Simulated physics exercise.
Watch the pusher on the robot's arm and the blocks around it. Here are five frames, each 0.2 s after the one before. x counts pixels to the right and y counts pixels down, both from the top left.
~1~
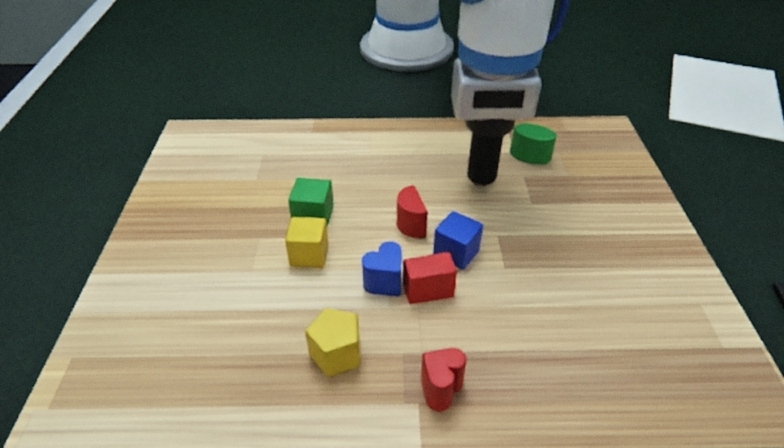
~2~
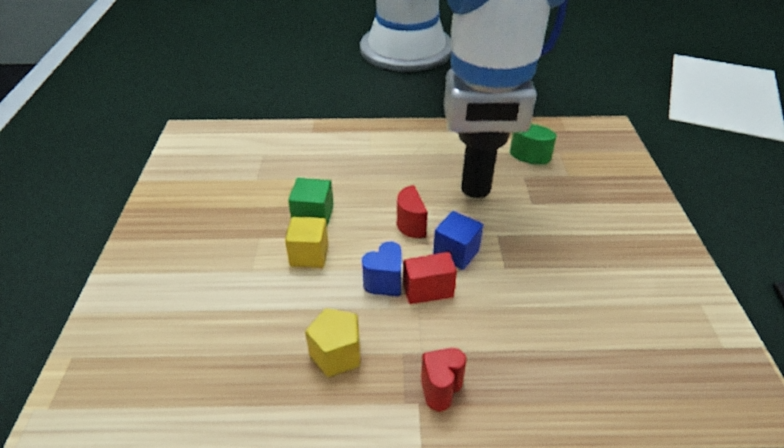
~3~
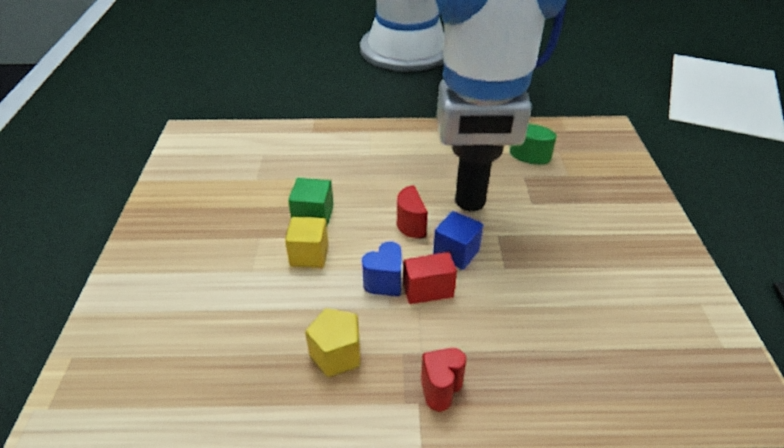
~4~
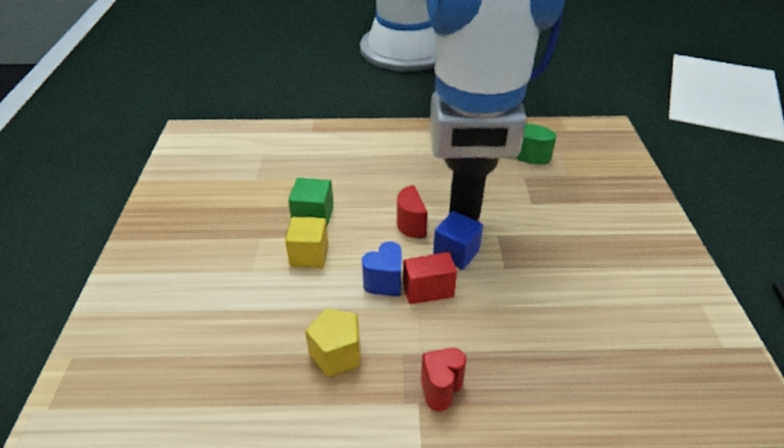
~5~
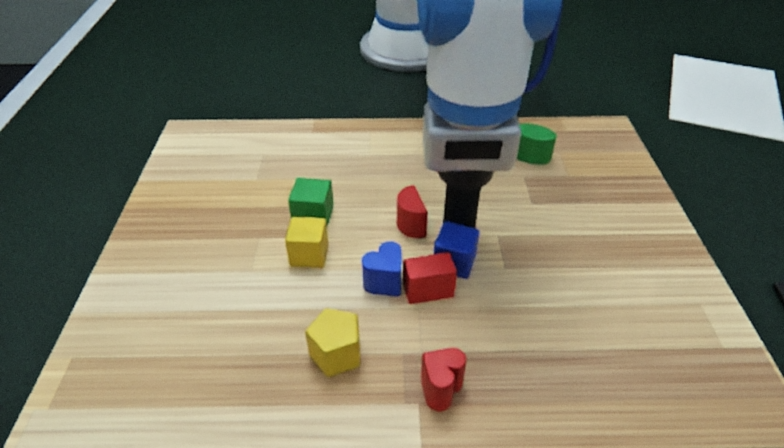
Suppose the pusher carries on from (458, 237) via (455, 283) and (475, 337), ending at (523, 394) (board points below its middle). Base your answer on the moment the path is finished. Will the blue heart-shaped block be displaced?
The answer is no.
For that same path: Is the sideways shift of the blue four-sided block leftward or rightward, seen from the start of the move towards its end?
It shifts rightward.
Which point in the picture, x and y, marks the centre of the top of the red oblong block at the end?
Pixel (423, 286).
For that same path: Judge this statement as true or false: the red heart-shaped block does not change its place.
The claim does not hold.
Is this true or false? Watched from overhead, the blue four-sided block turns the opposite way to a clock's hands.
Answer: False.
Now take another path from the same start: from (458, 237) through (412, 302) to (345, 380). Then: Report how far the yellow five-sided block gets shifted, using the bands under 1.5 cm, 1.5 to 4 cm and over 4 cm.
Its displacement is between 1.5 and 4 cm.
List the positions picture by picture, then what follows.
Lower end of the pusher at (482, 177), tops of blocks, blue heart-shaped block at (385, 257), red oblong block at (430, 264), red heart-shaped block at (444, 364), blue four-sided block at (460, 226), in the first picture.
Pusher at (476, 190), blocks as before, in the second picture.
Pusher at (470, 203), blocks as before, in the third picture.
Pusher at (464, 215), blocks as before, in the fourth picture.
Pusher at (459, 228), blue heart-shaped block at (385, 257), red oblong block at (430, 264), red heart-shaped block at (444, 364), blue four-sided block at (458, 236), in the fifth picture.
The first path, step by step. One third of the way, pusher at (456, 275); red oblong block at (423, 286), turned 85° clockwise; blue four-sided block at (465, 288), turned 30° anticlockwise.
Two thirds of the way, pusher at (477, 329); red oblong block at (423, 286), turned 85° clockwise; red heart-shaped block at (439, 377), turned 25° clockwise; blue four-sided block at (483, 349), turned 15° anticlockwise.
At the end, pusher at (525, 386); blue heart-shaped block not moved; red oblong block at (423, 286), turned 85° clockwise; red heart-shaped block at (437, 385), turned 55° clockwise; blue four-sided block at (497, 395), turned 25° clockwise.
